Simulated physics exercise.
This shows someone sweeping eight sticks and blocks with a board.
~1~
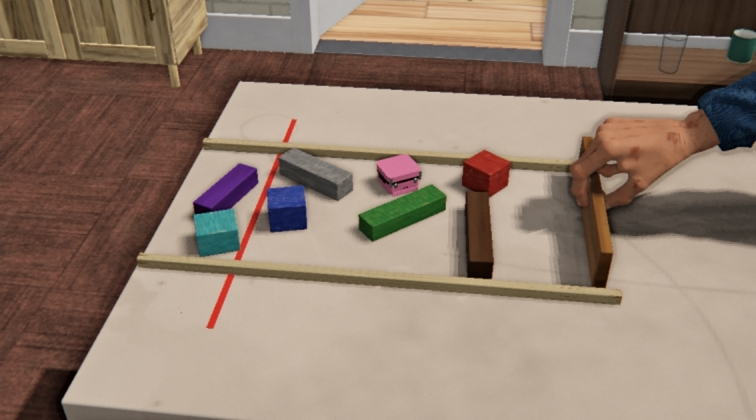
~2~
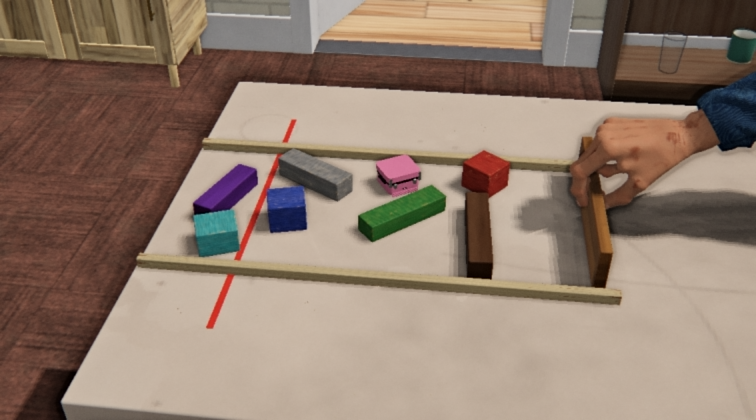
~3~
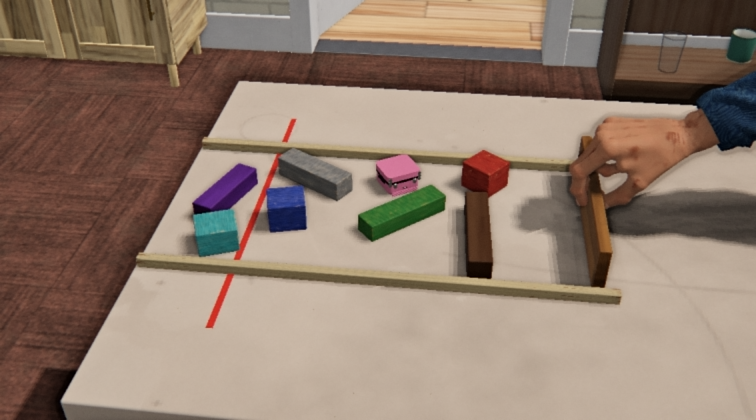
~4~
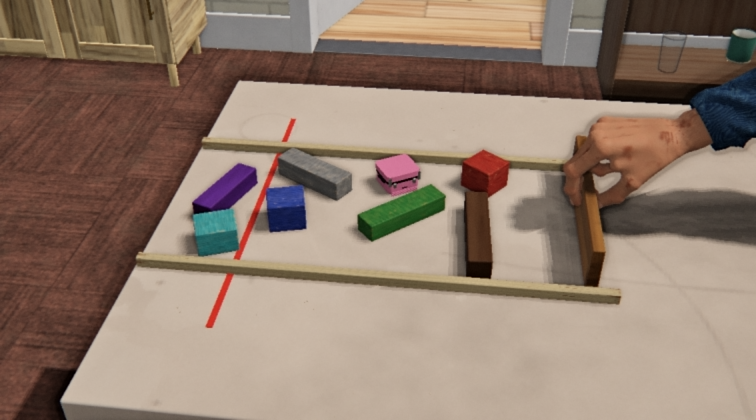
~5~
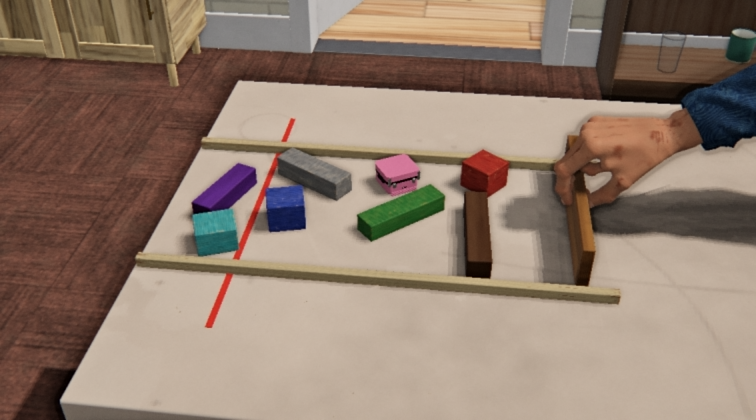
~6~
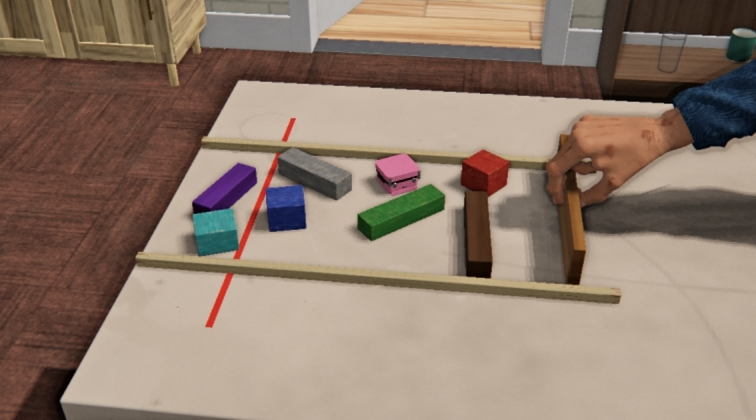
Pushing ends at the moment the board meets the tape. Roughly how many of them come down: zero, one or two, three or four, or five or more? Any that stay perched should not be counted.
After the push, one or two are missing from the table.
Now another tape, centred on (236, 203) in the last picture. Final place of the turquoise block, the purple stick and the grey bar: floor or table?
The outcome is that the turquoise block does not come off, the purple stick goes down and the grey bar goes down.
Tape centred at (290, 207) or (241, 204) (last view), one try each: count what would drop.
Floor count: 0; 2.
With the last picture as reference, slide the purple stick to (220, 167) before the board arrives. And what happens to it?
I reckon from there it drops down.
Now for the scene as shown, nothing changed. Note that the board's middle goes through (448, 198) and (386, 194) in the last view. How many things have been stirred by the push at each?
Up to then 4, and up to the other point 5.
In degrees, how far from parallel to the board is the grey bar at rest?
Some 25 degrees.
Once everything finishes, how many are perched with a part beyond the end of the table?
The total here is 1.
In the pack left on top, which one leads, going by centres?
Grey bar.
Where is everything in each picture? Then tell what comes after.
Purple stick (227, 193); turquoise block (217, 233); blue block (287, 209); board (593, 208); tape (259, 206), in the first frame.
Turquoise block (217, 233); red block (486, 174), in the second frame.
Blue block (287, 209); green bar (402, 213), in the third frame.
Purple stick (226, 192); grey bar (314, 174), in the fourth frame.
Turquoise block (216, 232); board (577, 207), in the fifth frame.
Purple stick (226, 192); turquoise block (216, 232); blue block (286, 209); board (568, 206); tape (258, 205), in the sixth frame.
Early on, none off yet; purple stick at rest near (226, 192); turquoise block at rest near (216, 232); blue block at rest near (286, 209).
A while later, none off yet; purple stick travelled a little near (204, 193); turquoise block at rest near (216, 232); blue block travelled about its own width near (231, 204).
Finally, the number that fall off is one or two; lost, purple stick.
